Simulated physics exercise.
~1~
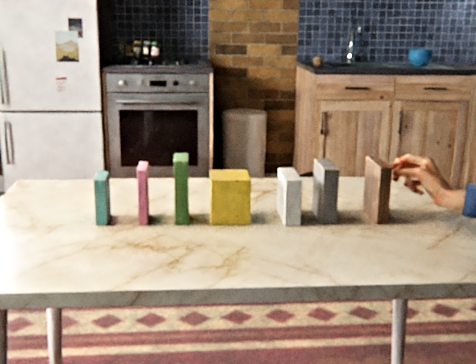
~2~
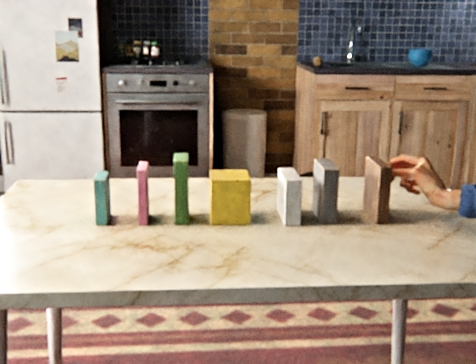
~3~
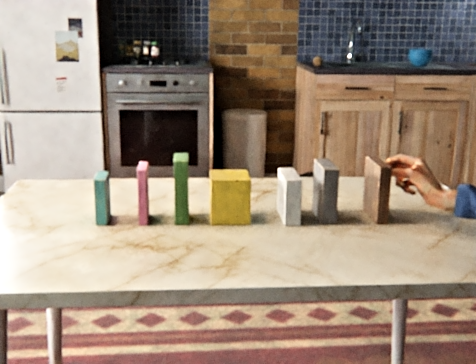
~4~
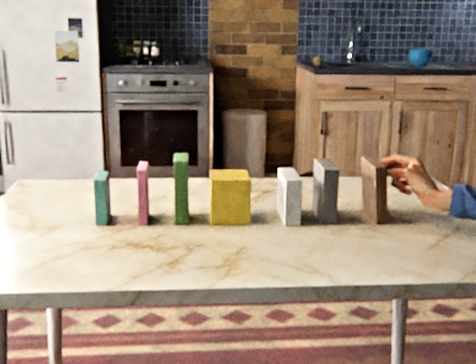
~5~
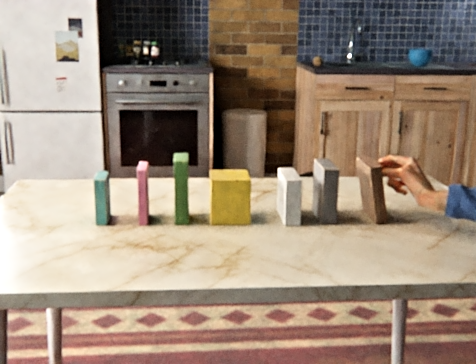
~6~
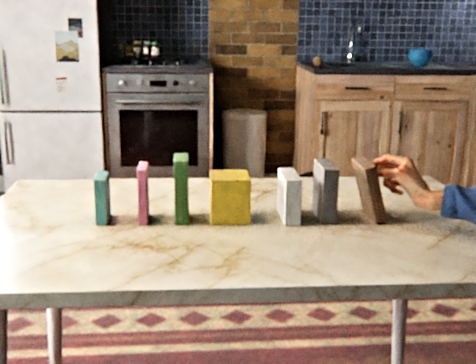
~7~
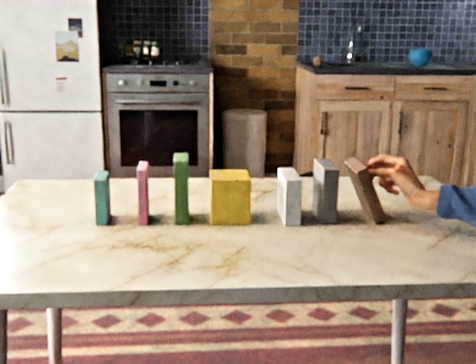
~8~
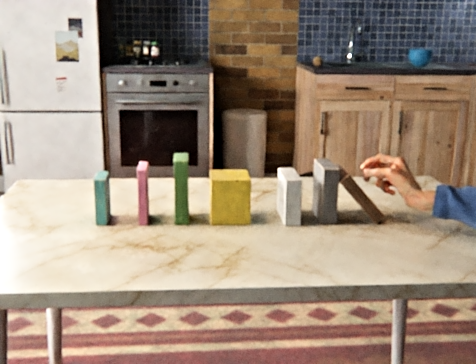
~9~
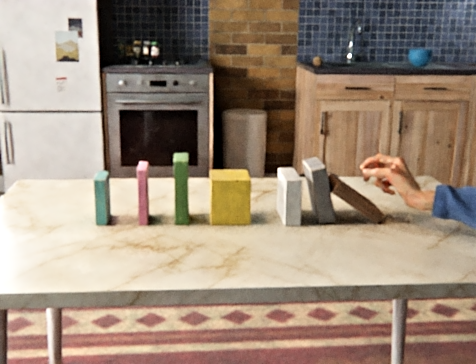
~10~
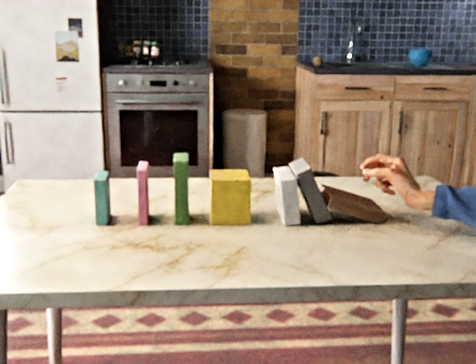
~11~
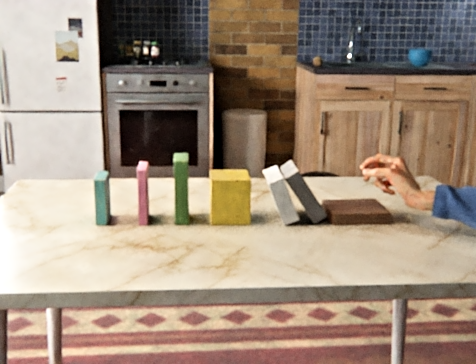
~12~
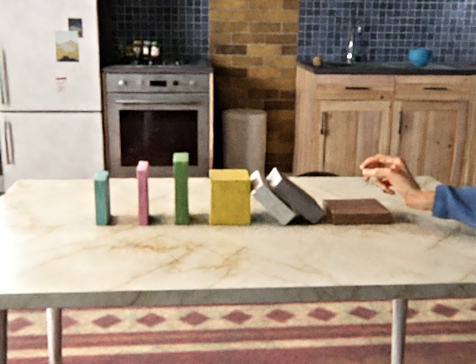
A hand in a blue sleeve reaches in from the right towards a brown board, the last of seven upright pieces lined up on a pale marble-patterned table in a kitchen, seen from the front by a still camera. From the left stand turquoise, pink, green, yellow, white and grey pieces. The fingers tip the brown board leftward, then stay back as it strikes the grey block and drops flat. The grey block tilts into the white board, which leans over against the wide yellow block. The two end slanted there, while the yellow, green, pink and turquoise pieces remain standing.
